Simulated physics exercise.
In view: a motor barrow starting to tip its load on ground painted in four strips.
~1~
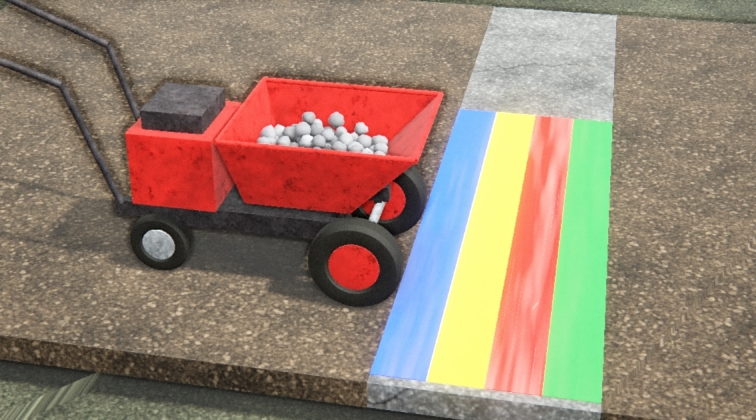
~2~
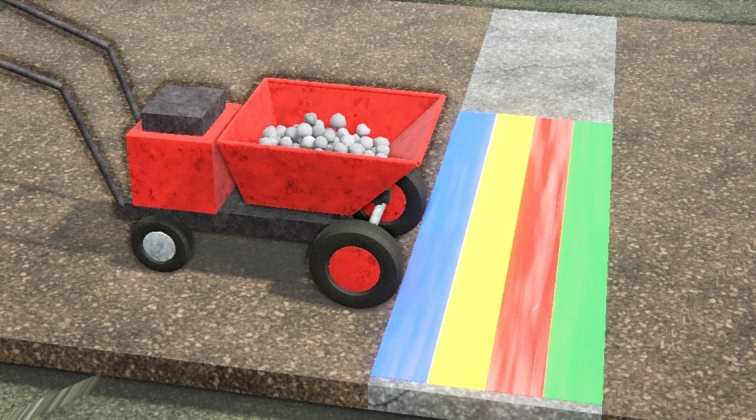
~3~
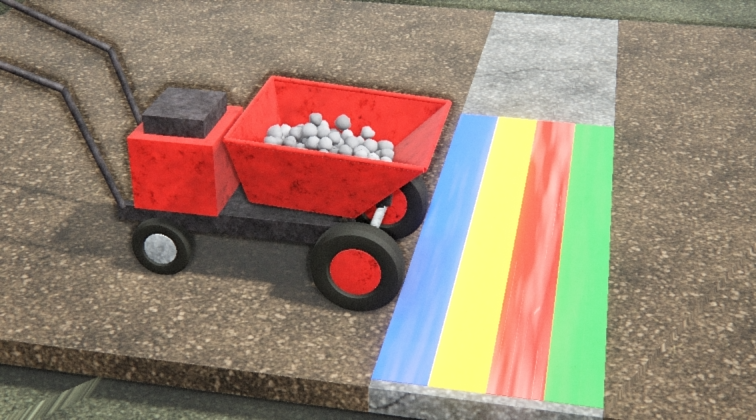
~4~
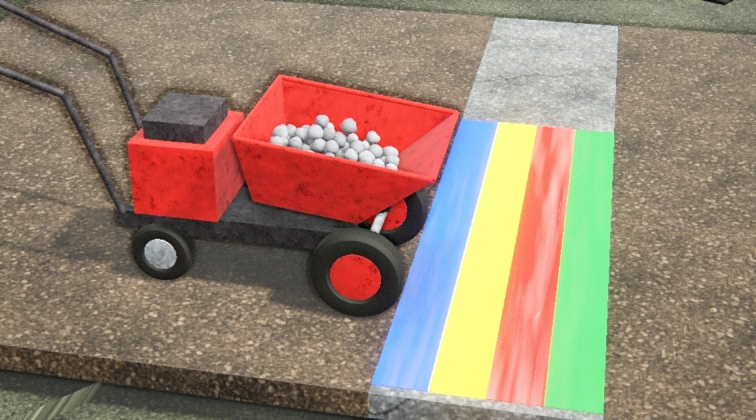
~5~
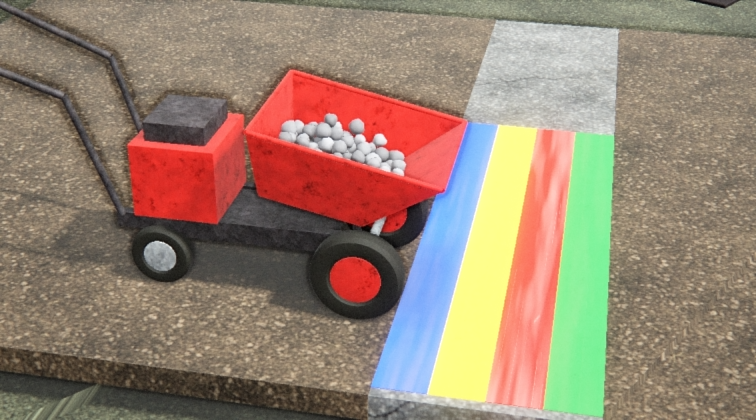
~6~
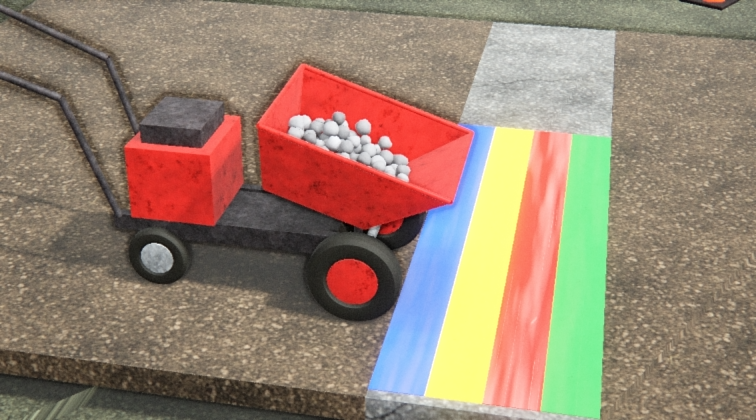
On brown speckled paving, a red motor barrow's skip of pale round cobbles tilting gradually rightward beside blue, yellow, red and green strips.
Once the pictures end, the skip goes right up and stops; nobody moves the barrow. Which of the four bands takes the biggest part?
The heap favours the red strip.
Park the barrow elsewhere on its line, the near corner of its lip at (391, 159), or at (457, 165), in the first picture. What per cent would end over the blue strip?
About 0 and 0 per cent.
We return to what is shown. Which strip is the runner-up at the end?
The runner-up: That green strip.
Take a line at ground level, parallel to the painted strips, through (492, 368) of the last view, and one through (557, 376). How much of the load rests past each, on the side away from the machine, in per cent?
First some 80, then 30 per cent.
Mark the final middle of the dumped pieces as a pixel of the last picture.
At about (544, 294).
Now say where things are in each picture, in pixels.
In the first picture, lip of the skip (415, 161), level; top of the load (318, 142), round cobbles; blue strip (410, 338); yellow strip (464, 345); red strip (519, 351); green strip (575, 358).
In the second picture, lip of the skip (417, 164), level; top of the load (320, 144).
In the third picture, lip of the skip (424, 170), tipped barely; top of the load (313, 144).
In the fourth picture, lip of the skip (432, 181), tipped a little; top of the load (295, 147).
In the fifth picture, lip of the skip (442, 191), tipped a little; top of the load (303, 140).
In the sixth picture, lip of the skip (450, 202), tipped clearly; top of the load (309, 136); blue strip (408, 353); yellow strip (462, 359); red strip (517, 366); green strip (573, 373).
Just after the last frame, skip tipped steeply; every one in the skip.
A moment on, skip tipped right over; roughly half in the skip; just a few over the yellow strip; roughly a third over the red strip; about a tenth over the green strip.
Further on, skip tipped right over; about a tenth in the skip; about a tenth over the yellow strip; roughly half over the red strip; roughly a quarter over the green strip; about a tenth off the paint.
When it is over, skip tipped right over; about a tenth in the skip; not one over the blue strip; about a tenth over the yellow strip; roughly half over the red strip; roughly a quarter over the green strip; about a tenth off the paint.
